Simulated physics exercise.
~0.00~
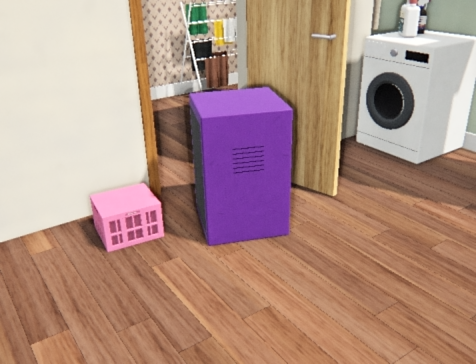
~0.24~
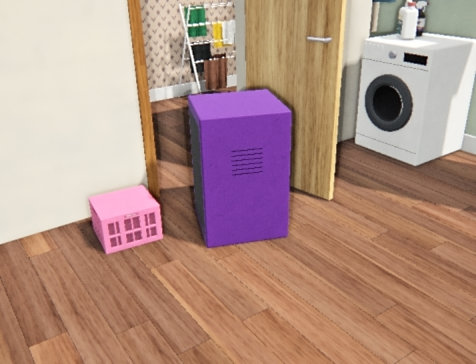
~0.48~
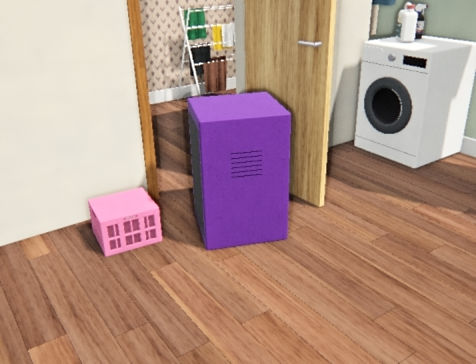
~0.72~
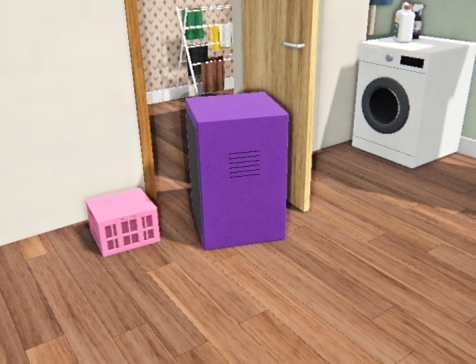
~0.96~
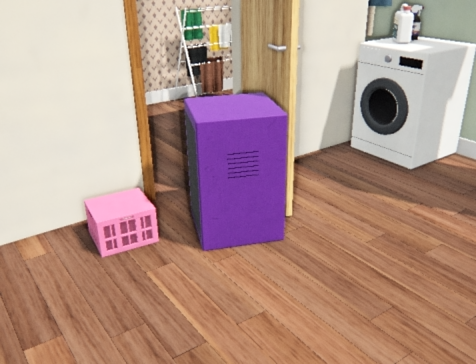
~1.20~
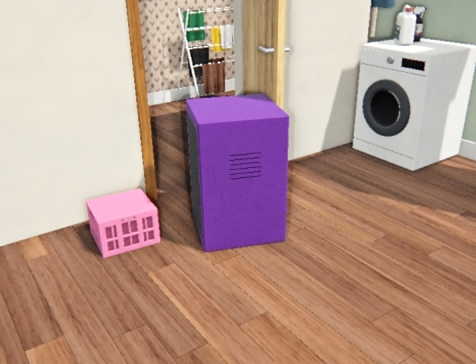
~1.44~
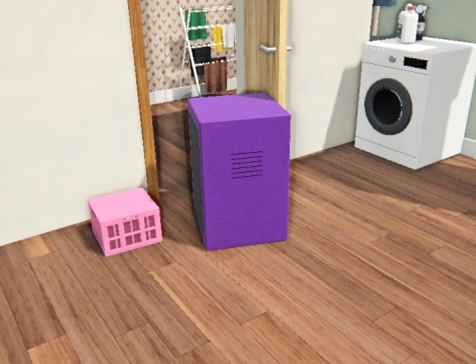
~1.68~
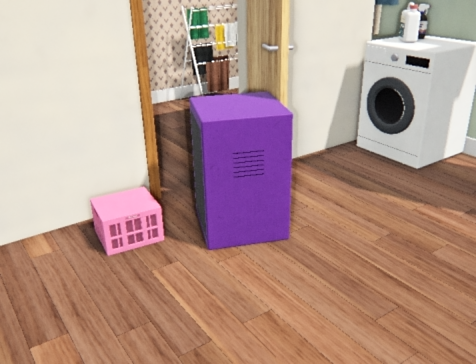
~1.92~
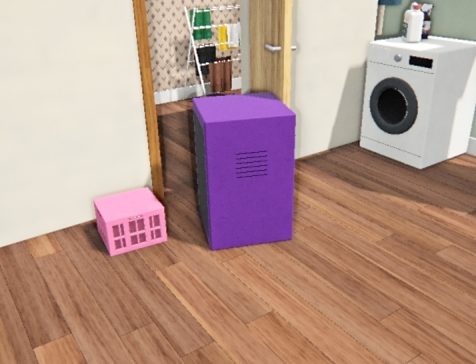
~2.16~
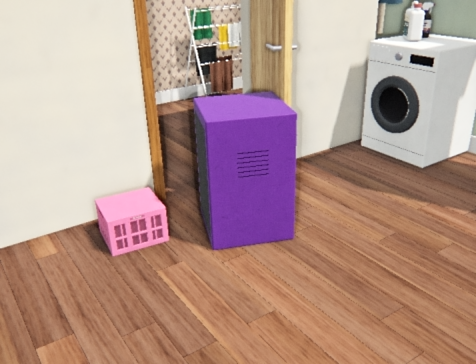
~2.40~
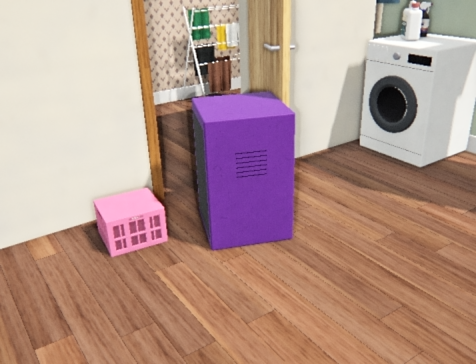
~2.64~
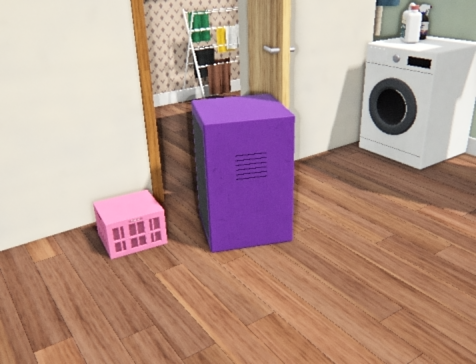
Purple cabinet standing beside a pink crate as a wooden door behind it swings partly closed, then rests still ajar.
